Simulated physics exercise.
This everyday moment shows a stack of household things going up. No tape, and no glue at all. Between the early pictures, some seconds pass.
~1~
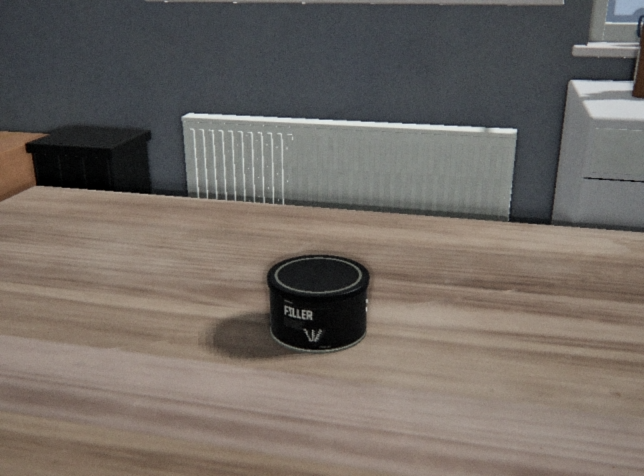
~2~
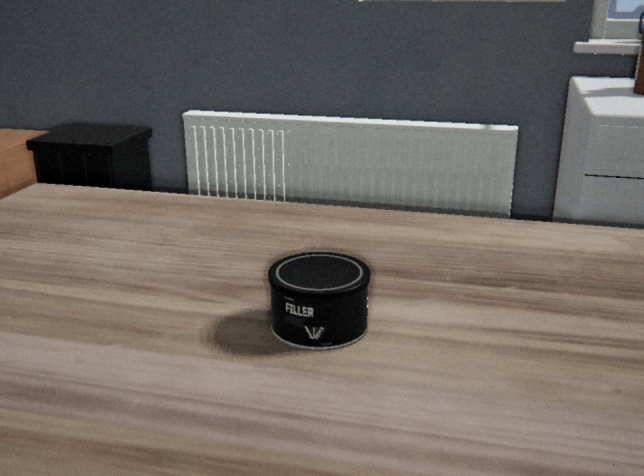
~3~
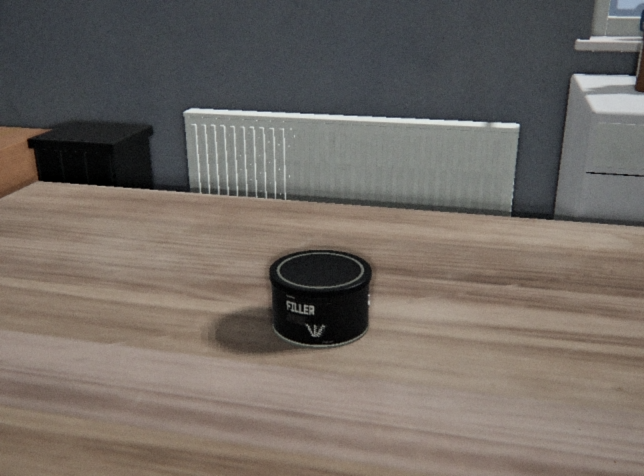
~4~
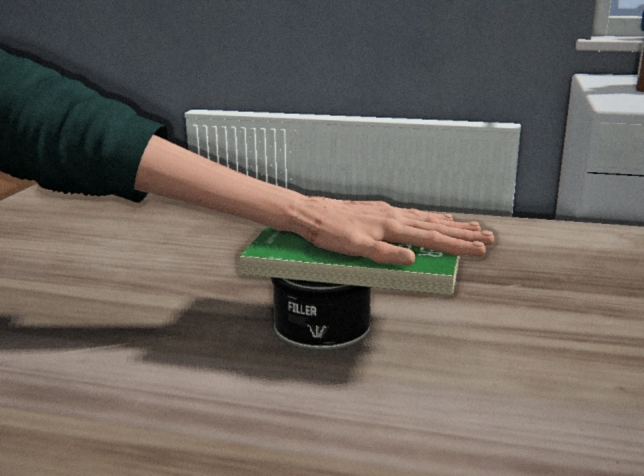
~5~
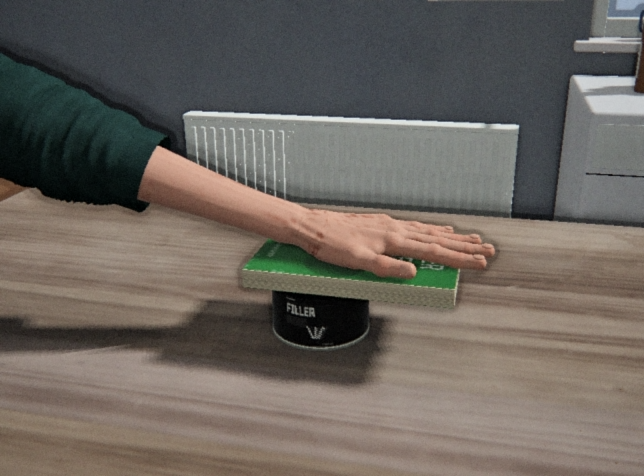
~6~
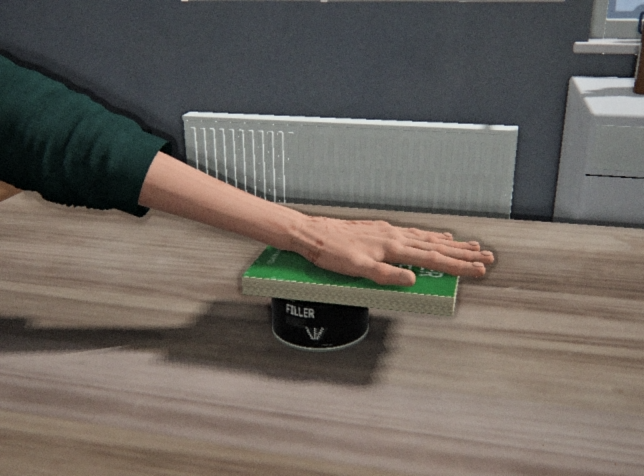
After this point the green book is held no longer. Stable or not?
The stack stays intact.
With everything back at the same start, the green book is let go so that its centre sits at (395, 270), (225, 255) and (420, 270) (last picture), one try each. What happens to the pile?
Collapses; collapses; collapses.
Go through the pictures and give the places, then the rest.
The last thing is not in view yet; black tub (318, 302), in the first frame.
The last thing is not in view yet; black tub (319, 299), in the second frame.
The last thing is not in view yet; black tub (321, 297), in the third frame.
On its way; green book (358, 248); black tub (322, 298), in the fourth frame.
On its way; green book (359, 260); black tub (321, 299), in the fifth frame.
In place under the hand; green book (359, 266), in the sixth frame.
Then, 0.20 s past the last view, nothing moves.
Then, 0.40 s past the last view, green book resting near (359, 267).
Finally, both still in place. Final places as the last picture's camera would see them, green book near (359, 267). The pile keeps its balance.
